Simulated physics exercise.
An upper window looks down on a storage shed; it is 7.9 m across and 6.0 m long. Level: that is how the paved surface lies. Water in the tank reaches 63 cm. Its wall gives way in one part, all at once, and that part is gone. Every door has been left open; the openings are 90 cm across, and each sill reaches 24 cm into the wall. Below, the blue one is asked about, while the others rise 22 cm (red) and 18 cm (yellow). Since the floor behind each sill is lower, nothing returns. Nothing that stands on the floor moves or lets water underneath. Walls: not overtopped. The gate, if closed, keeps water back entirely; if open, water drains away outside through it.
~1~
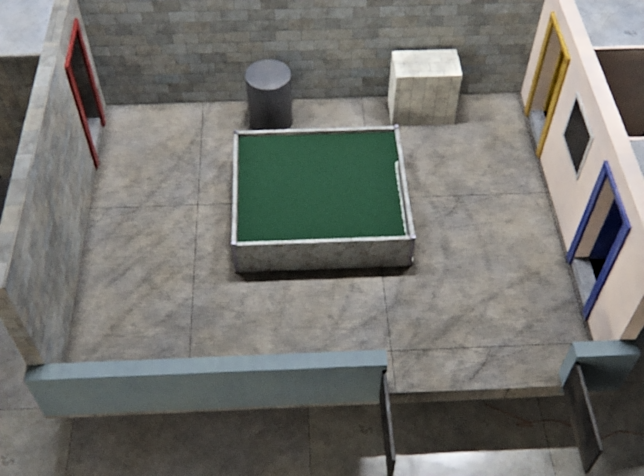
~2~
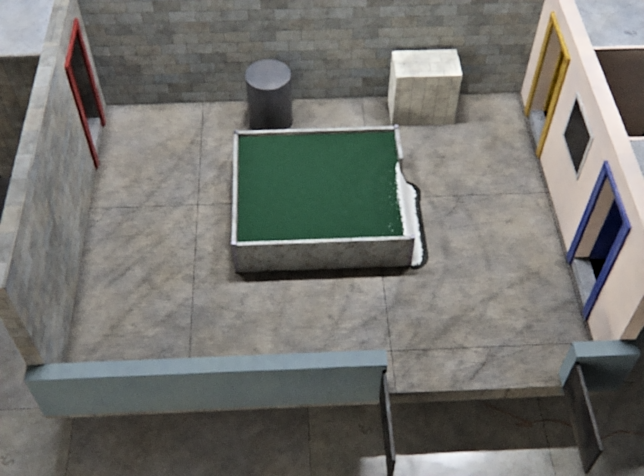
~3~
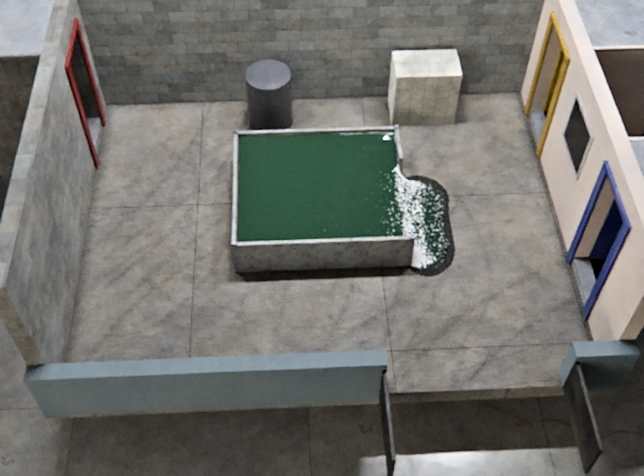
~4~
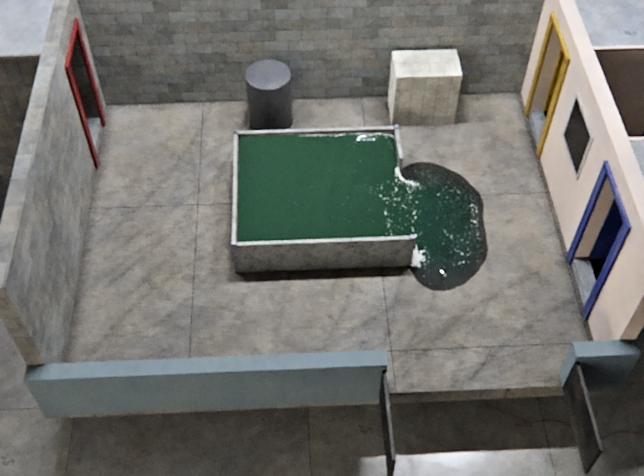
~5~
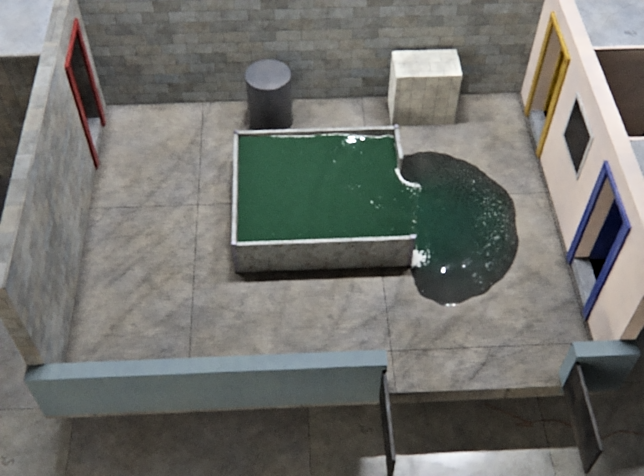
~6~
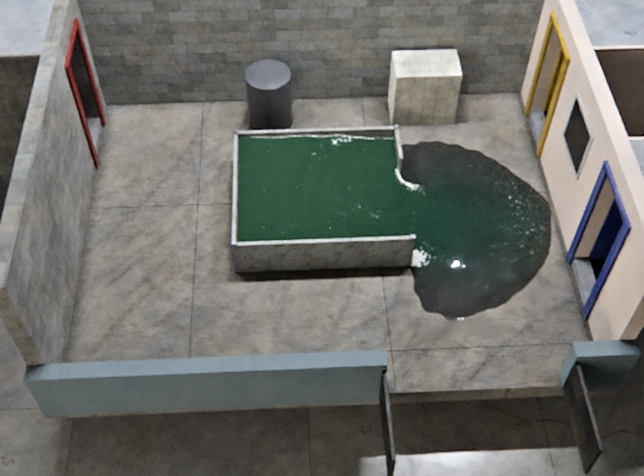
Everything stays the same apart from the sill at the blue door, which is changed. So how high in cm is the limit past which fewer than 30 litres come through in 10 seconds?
The limit is about 24 cm.
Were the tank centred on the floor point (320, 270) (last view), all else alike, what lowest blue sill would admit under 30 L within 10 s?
Minimum: Approx. 32 cm.
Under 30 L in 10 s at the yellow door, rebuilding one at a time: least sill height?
At the yellow door it takes roughly 16 centimetres.
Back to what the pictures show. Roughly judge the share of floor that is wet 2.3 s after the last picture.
Wet share: Near 30 %.
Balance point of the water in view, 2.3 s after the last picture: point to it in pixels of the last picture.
Look at about (418, 217) in the last view.
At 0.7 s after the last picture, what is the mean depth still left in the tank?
About 45 centimetres.
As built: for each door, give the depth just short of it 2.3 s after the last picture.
Door by door in cm - red 0, yellow 16, blue 29.
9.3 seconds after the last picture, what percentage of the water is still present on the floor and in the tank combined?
Close to 68 in a hundred.
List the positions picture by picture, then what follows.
The tank at (320, 185) is whole and still, 63 cm deep; the blue door at (595, 249) is dry, in the first picture.
The front is at (424, 257), 0.3 m from the gap at (402, 214); 0.4 m2 of floor is wet, 63 cm left at the back, in the second picture.
The gap is at (402, 216), the front 0.8 m out at (444, 208); the back of the tank holds 63 cm, in the third picture.
The front is at (478, 202), 1.4 m from the gap at (402, 217); 2.7 m2 of floor is wet, 63 cm left at the back, in the fourth picture.
The gap is at (402, 217), the front 1.8 m out at (511, 222); the back of the tank holds 63 cm, in the fifth picture.
The front is at (546, 218), 2.4 m from the gap at (402, 217); 6.0 m2 of floor is wet, 63 cm left at the back; the blue door at (595, 249), 3.0 m from the gap, is still 0.8 m from the nearest water, in the sixth picture.
Then, 0.7 s after the last picture water covers 25 % of the floor, deepest (38 cm) near (554, 235); 23 cm at the blue door, 0 litres in over its 18 cm sill.
Then, 2.3 s after the last picture water covers 30 % of the floor, deepest (41 cm) near (589, 359); 29 cm at the blue door, 58 litres in over its 18 cm sill.
Then, 9.3 s after the last picture water covers 80 % of the floor, deepest (13 cm) near (417, 190); 11 cm at the blue door, 98 litres in over its 18 cm sill.
At the blue door as built, the water peaked near 31 cm, 1.5 s after the last picture.
Run again over the same 10 s with other heights there, 52 litres in over 21.5 cm, 5 litres over 29 cm. The limit of 30 litres is kept from about 24 cm up.
